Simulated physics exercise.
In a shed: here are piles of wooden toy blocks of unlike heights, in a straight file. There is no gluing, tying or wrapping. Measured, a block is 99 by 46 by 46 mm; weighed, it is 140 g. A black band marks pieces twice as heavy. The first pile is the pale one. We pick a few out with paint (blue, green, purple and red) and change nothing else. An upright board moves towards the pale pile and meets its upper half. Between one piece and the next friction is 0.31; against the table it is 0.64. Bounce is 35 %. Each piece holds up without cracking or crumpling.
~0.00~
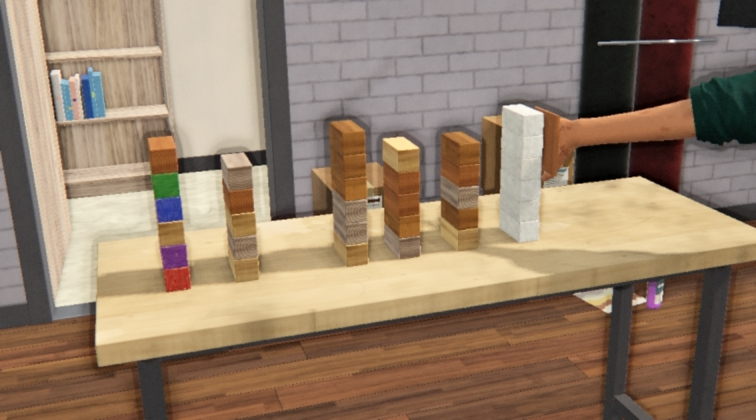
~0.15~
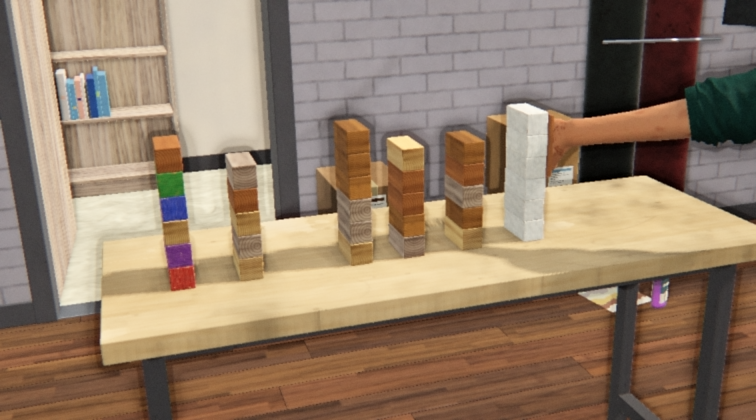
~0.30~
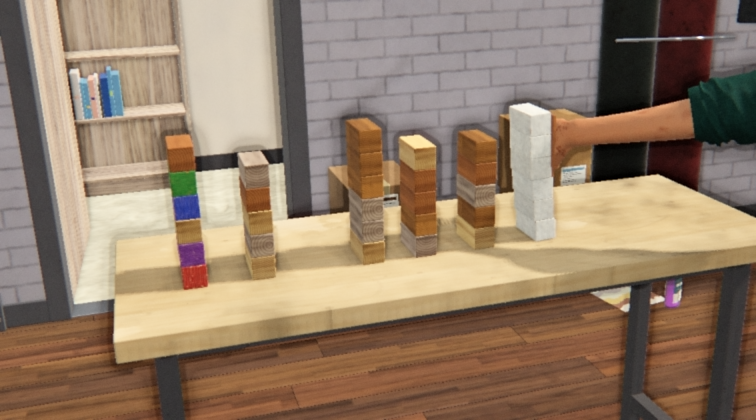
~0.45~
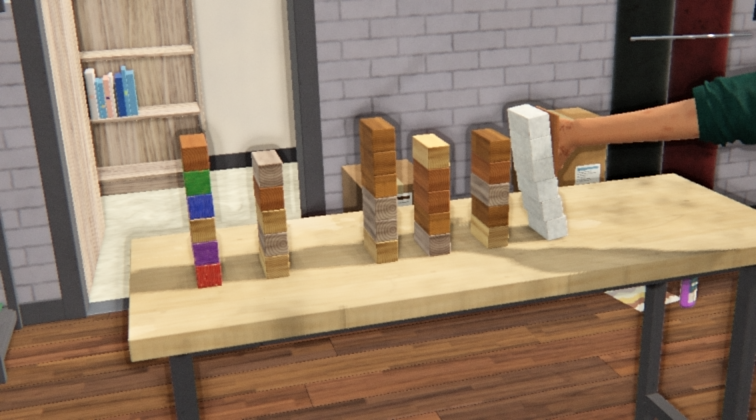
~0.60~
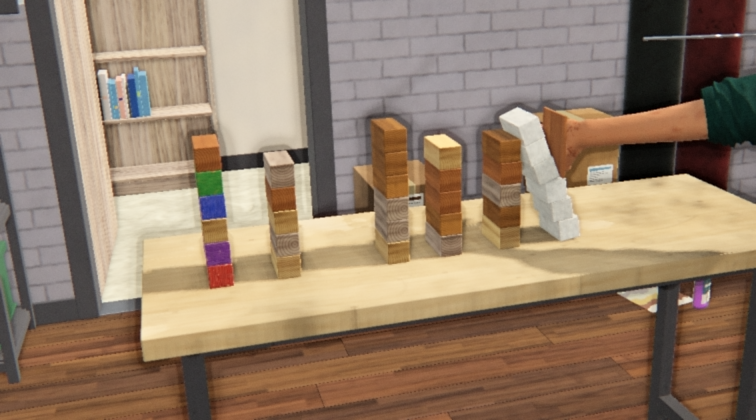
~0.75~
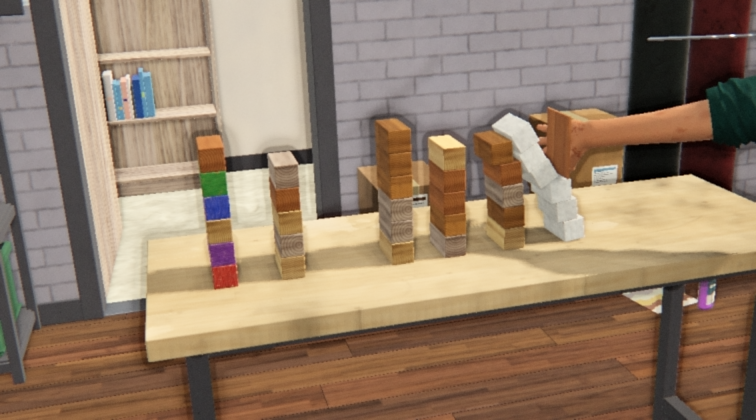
At the start, six piles of blocks stand in a row on a table, with a hand holding a board beside the white one at right. The hand pushes the board leftward into its upper part, and the white pile bends left until it meets the neighbouring pile, which shifts slightly.
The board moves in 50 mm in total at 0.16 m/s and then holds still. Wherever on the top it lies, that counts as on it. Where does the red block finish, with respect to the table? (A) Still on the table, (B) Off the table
Answer: A.
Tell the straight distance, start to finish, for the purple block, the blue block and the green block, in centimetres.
Shift in cm - purple: 8; blue: 106; green: 154.
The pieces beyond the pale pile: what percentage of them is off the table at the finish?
It works out at roughly 20 per cent.
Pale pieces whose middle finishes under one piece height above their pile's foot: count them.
2.
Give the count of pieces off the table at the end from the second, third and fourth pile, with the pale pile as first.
Pieces by pile: Second 0, third 0, fourth 0.
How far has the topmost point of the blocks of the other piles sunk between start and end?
Around 16 centimetres.
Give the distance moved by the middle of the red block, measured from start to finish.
Straight-line shift: Approx. 0 cm.
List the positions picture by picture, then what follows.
In the first picture (each place is the centre of the face we see best; the camera pans a little), board (558, 138) 32 mm short; red block (178, 280); green block (166, 186); blue block (170, 210); the others all in place.
The second picture shows board (552, 138) 8 mm short; red block (183, 279).
The third picture shows board (554, 138) 16 mm in, top of the pale pile leaning 3°; red block (195, 278); the others all in place.
The fourth picture shows board (558, 138) 40 mm in, top of the pale pile leaning 8°; red block (209, 277); the others all in place.
The fifth picture shows board (565, 139) 50 mm in, stopped, top of the pale pile leaning 21°; red block (221, 277); the others all in place.
The sixth picture shows board (570, 140) 50 mm in, stopped, top of the pale pile leaning 31°; red block (225, 278); green block (214, 185); blue block (218, 208); steepest lean 4°, the block at (502, 154); 3 have shifted.
By 1.36 s, 3 of the pale pile down; none of the 27 other blocks off the table, 15 disturbed; red block unmoved.
By 2.08 s, 3 of the pale pile down; 5 of the 27 other blocks off the table; red block unmoved; purple block on its side.
When it is over (3.2 s), 3 of the pale pile down; 6 of the 27 other blocks off the table; red block unmoved; purple block on its side; green block on its side. In pixels of the last frame, middles, red block near (222, 268), purple block near (184, 273).
